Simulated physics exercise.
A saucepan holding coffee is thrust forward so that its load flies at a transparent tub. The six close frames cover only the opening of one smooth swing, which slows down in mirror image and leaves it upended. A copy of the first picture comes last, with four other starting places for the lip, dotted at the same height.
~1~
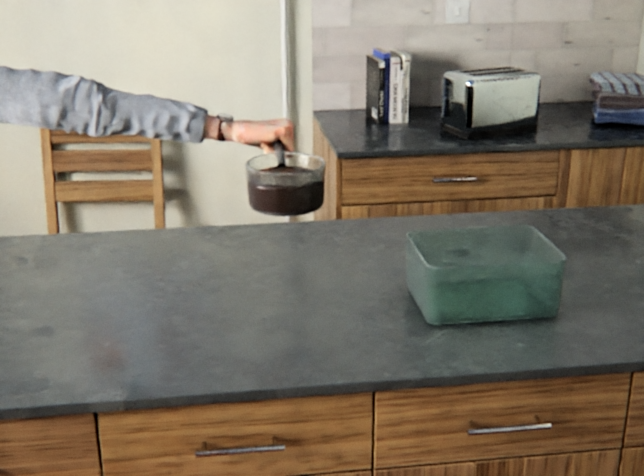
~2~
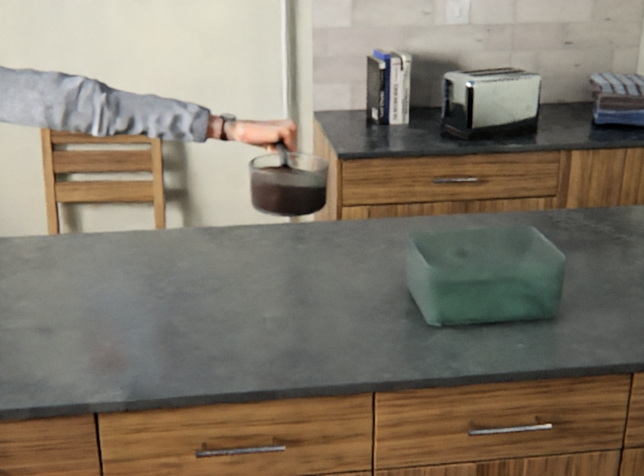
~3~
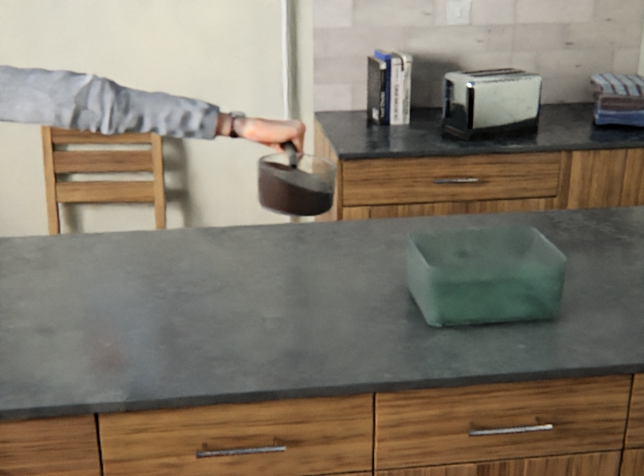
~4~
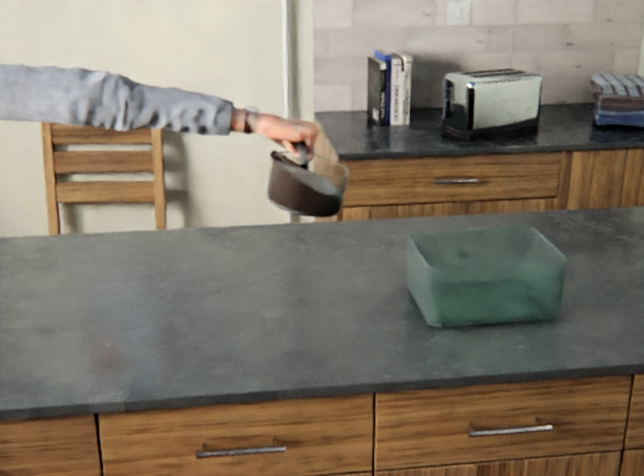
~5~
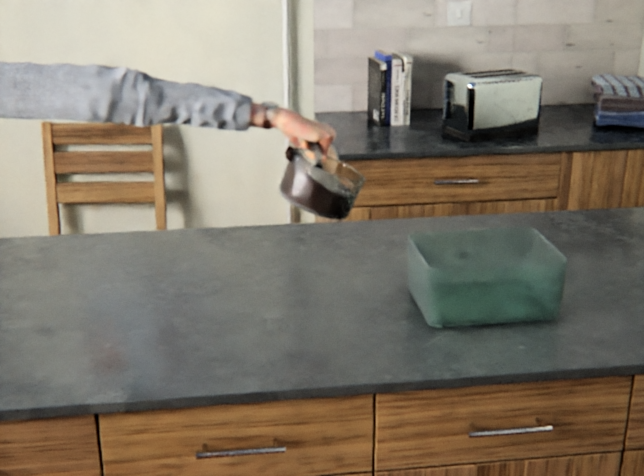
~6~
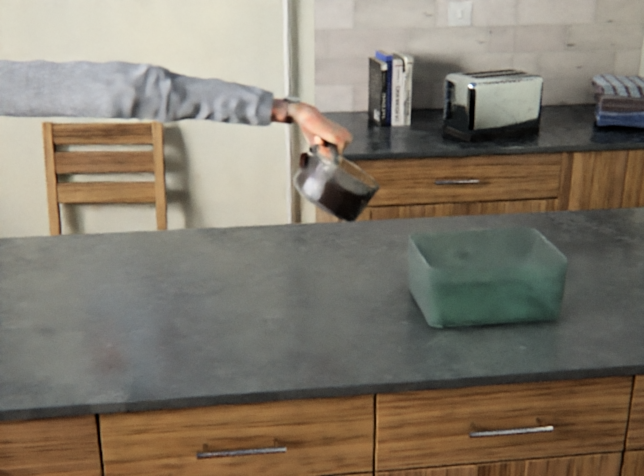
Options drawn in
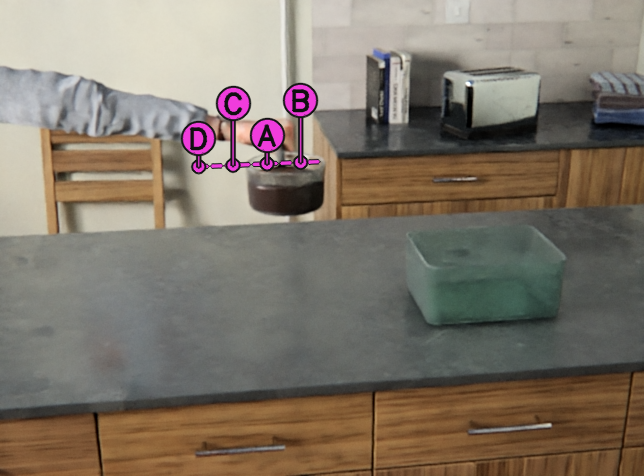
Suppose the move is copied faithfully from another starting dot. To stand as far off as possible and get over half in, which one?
Place B.
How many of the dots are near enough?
One of them.
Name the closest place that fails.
Place A.
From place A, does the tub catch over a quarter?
Yes.
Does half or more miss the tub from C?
Yes, it does.
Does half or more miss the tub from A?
Yes, that goes wrong.
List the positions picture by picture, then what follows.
Upright, lip at (323, 161); tub from (425, 323) to (557, 314); nothing has left yet, in the first picture.
Upright, lip at (326, 162); nothing has left yet, in the second picture.
Tipped about 5°, lip at (335, 165); nothing has left yet, in the third picture.
Tipped about 12°, lip at (348, 170); coffee is over the rim, down to (282, 158), in the fourth picture.
Tipped about 22°, lip at (363, 176); coffee is over the rim, down to (287, 158), in the fifth picture.
Tipped about 34°, lip at (377, 184); coffee is over the rim, down to (302, 165), in the sixth picture.
In magenta, A at (267, 163); B at (300, 162); C at (233, 165); D at (198, 166).
If A is chosen, about 35 % lands in the tub, 60 % falls short and 5 % goes beside or beyond.
If B is chosen, about 61 % lands in the tub, 31 % falls short and 8 % goes beside or beyond.
If C is chosen, about 1 % lands in the tub, 96 % falls short and 3 % goes beside or beyond.
If D is chosen, about 0 % lands in the tub, 100 % falls short.
